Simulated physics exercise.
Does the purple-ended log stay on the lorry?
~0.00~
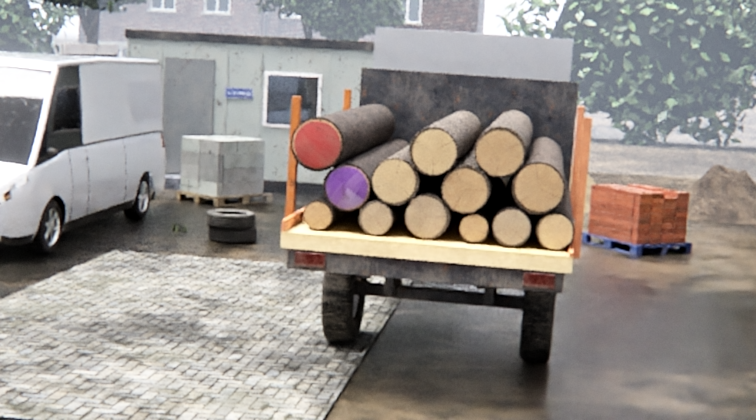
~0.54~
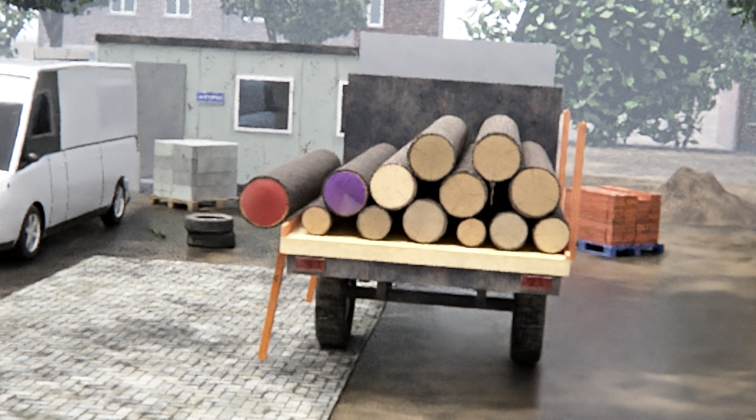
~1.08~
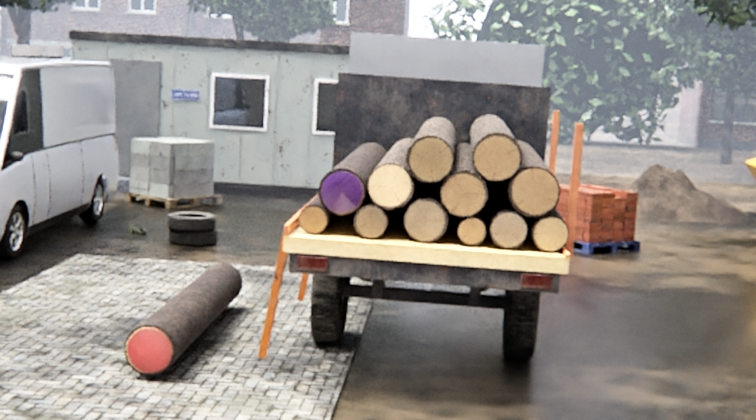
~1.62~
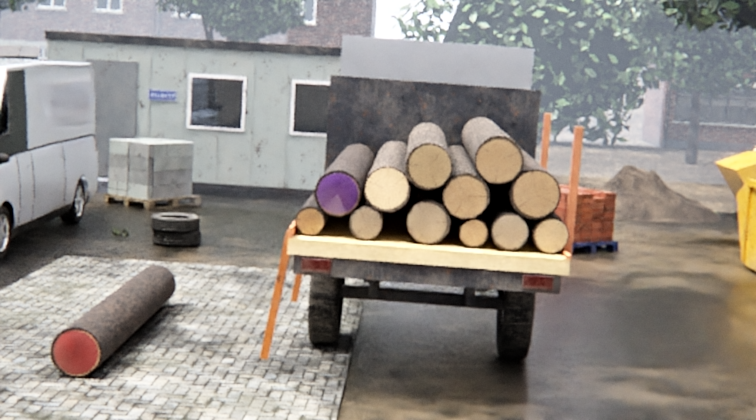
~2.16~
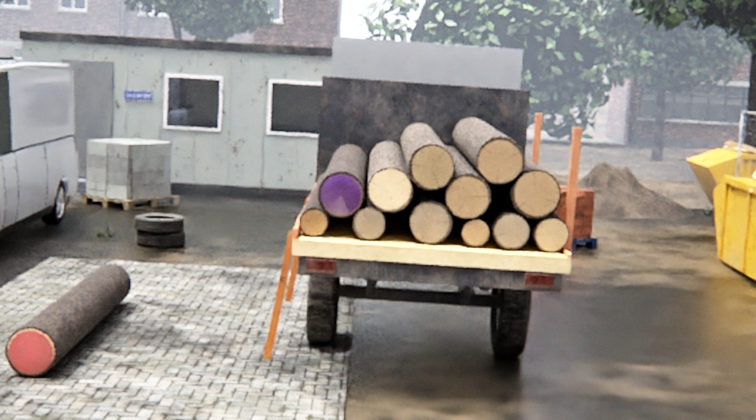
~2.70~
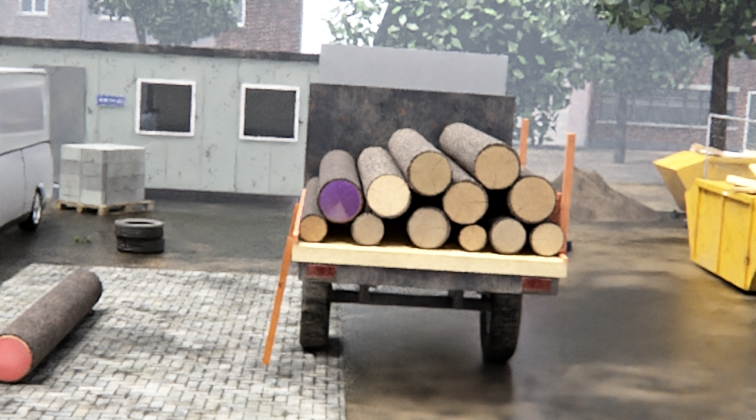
Yes, the purple-ended log is still up on the lorry at the end, while the red-ended one lies on the ground to the left.
